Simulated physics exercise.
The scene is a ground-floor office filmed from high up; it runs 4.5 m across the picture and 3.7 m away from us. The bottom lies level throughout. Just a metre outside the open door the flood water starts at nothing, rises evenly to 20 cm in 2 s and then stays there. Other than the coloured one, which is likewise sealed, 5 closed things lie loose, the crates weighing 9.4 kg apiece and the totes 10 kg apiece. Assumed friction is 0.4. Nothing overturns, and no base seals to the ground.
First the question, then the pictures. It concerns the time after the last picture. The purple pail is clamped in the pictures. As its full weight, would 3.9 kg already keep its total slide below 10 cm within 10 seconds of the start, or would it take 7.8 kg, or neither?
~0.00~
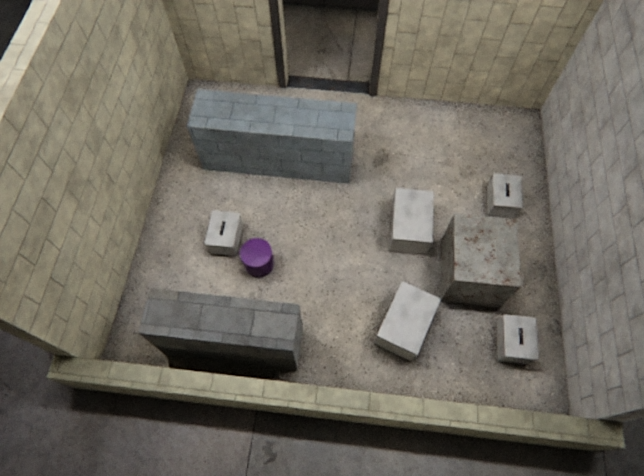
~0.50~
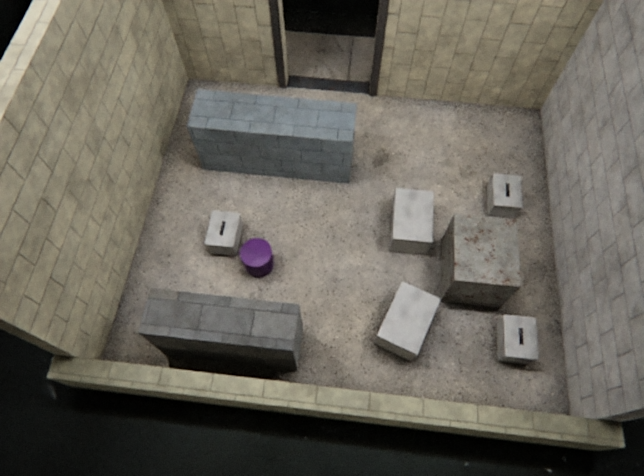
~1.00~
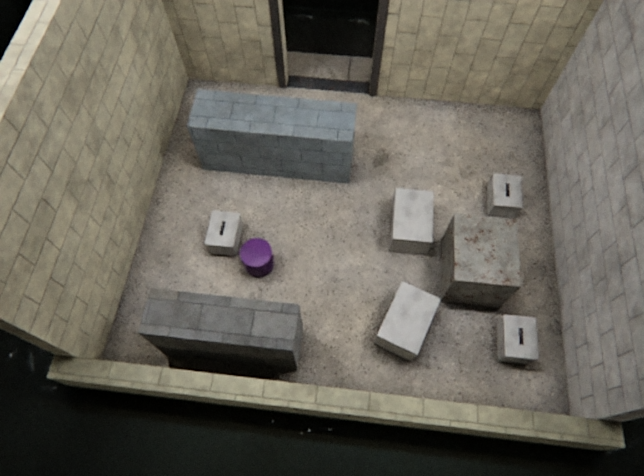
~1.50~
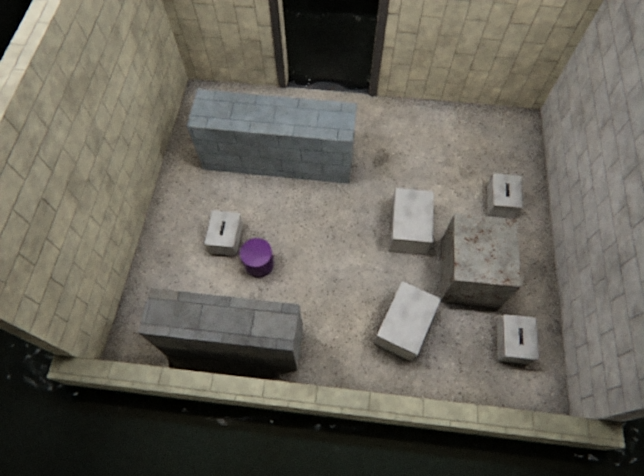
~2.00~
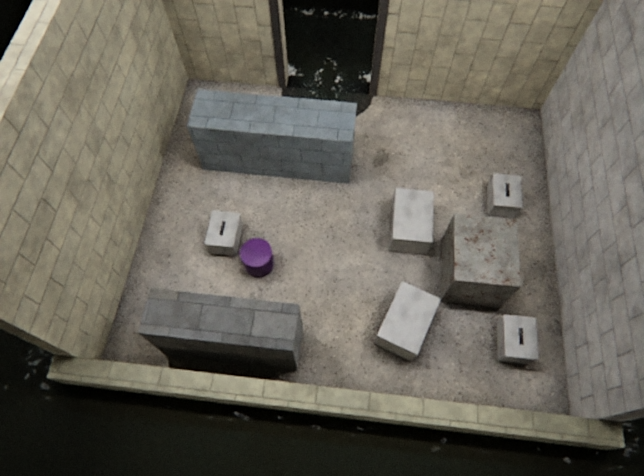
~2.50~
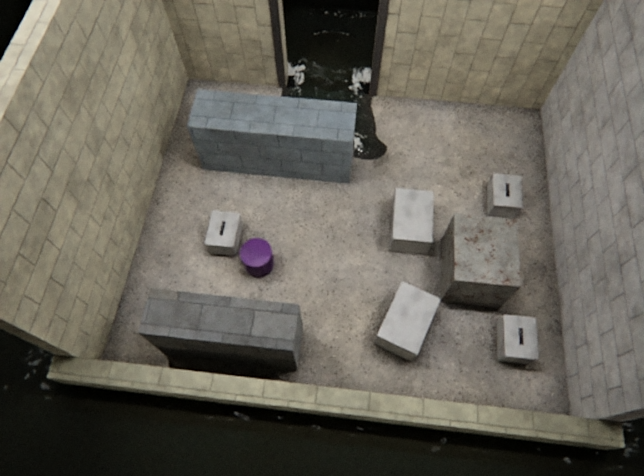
Odds are the lighter choice passes.
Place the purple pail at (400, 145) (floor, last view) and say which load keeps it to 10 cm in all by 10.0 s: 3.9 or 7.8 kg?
Looking at the loads, neither keeps it.
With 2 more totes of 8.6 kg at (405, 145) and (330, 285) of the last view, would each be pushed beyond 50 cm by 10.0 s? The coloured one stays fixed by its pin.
Beyond, below.
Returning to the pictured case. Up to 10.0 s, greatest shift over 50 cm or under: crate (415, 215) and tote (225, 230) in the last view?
Exceeds it; falls short.
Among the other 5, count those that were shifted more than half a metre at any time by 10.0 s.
The total is 3.
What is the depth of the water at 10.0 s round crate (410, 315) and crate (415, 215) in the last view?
Close to 8 and 5 centimetres.
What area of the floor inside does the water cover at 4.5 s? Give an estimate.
Roughly 7.5 m2 of it is wet.
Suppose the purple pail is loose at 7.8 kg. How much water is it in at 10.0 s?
3 cm, roughly.
After 3.5 s the purple pail would be 0 cm from its start with 3.9 kg and 0 cm from its start with 7.8 kg; 0 cm of water round it then.
After 4.5 s the purple pail would be 0 cm from its start with 3.9 kg and 0 cm from its start with 7.8 kg; 0 cm of water round it then.
After 7.0 s the purple pail would be 0 cm from its start with 3.9 kg and 0 cm from its start with 7.8 kg; 0 cm of water round it then.
After 10.0 s the purple pail would be 0 cm from its start with 3.9 kg and 0 cm from its start with 7.8 kg; 3 cm of water round it then.
